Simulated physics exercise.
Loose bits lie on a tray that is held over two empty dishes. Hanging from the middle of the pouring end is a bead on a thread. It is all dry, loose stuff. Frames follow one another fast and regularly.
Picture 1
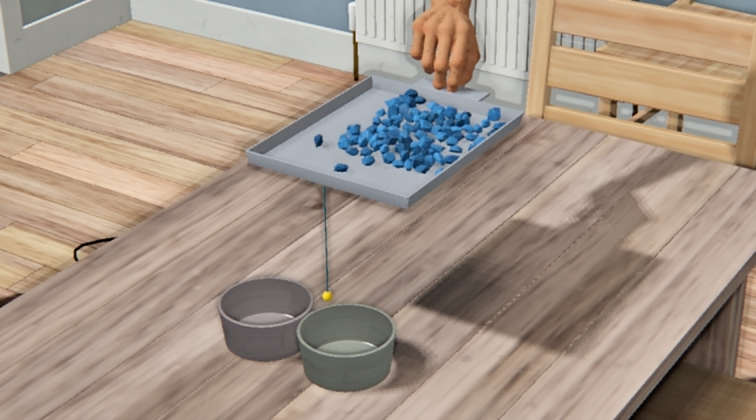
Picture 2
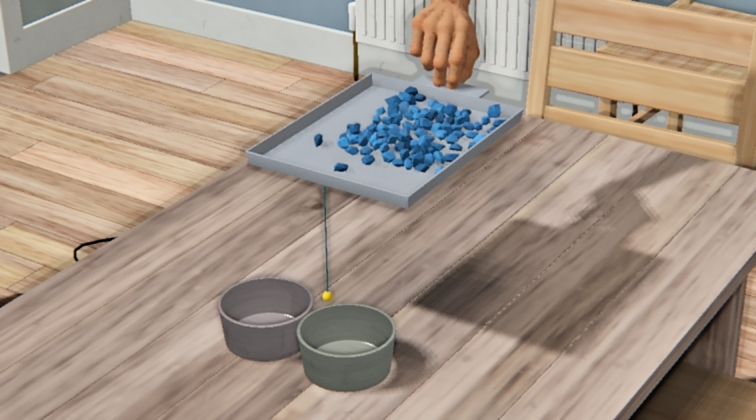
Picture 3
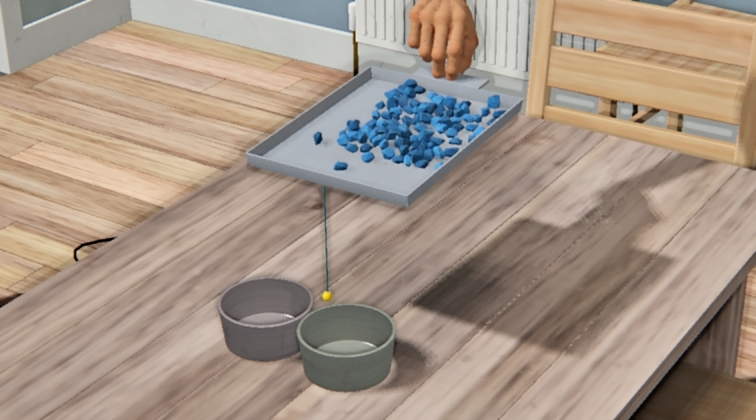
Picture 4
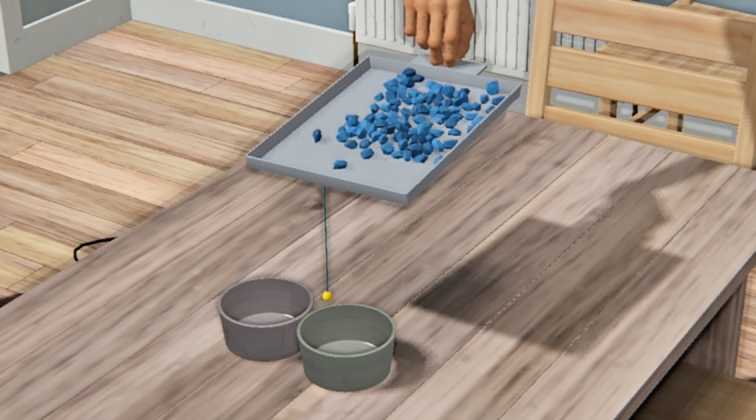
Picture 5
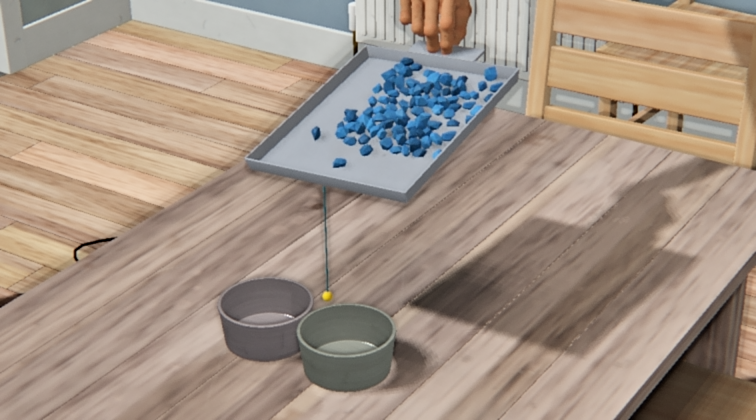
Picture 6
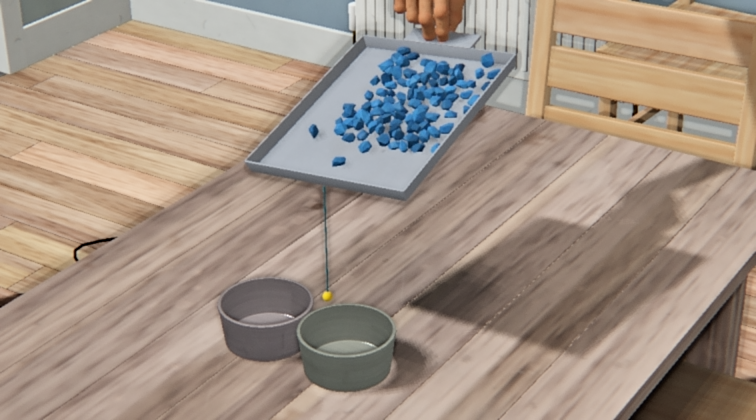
A hand held a gray tray of blue stones above two empty dishes on a wooden table, then gradually raised the far end while the stones stayed bunched in place.
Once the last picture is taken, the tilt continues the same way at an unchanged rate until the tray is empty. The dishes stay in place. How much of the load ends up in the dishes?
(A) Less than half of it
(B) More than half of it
More than half of it (B).
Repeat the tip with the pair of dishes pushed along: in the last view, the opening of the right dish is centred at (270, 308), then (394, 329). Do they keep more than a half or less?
In the first position a majority, in the second a minority.
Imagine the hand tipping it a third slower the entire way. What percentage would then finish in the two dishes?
I'd put it near 70 per cent.
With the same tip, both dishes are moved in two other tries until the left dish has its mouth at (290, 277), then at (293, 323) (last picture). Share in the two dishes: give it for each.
Roughly 20 per cent, and 30 per cent.
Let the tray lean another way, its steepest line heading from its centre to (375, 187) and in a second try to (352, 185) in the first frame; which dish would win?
In the first case it's the one on the right, in the second the one on the right.
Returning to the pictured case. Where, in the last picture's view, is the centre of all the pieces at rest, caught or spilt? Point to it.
Roughly pixel (264, 332).
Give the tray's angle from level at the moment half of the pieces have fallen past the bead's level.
It's turned some 90 degrees by then.
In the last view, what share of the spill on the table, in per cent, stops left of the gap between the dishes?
About 80 percent.
Shortly afterwards, tray tipped steeply; all but a few on the tray; only a few in the air.
Next, tray tipped right over; near a third on the tray; only a few in the right dish; near a third in the left dish; a little outside both; a little in the air.
Some moments later, tray tipped past a quarter turn; a little in the right dish; the bulk in the left dish; near a quarter outside both.
In the end, tray tipped past a quarter turn; a little in the right dish; the bulk in the left dish; near a quarter outside both.
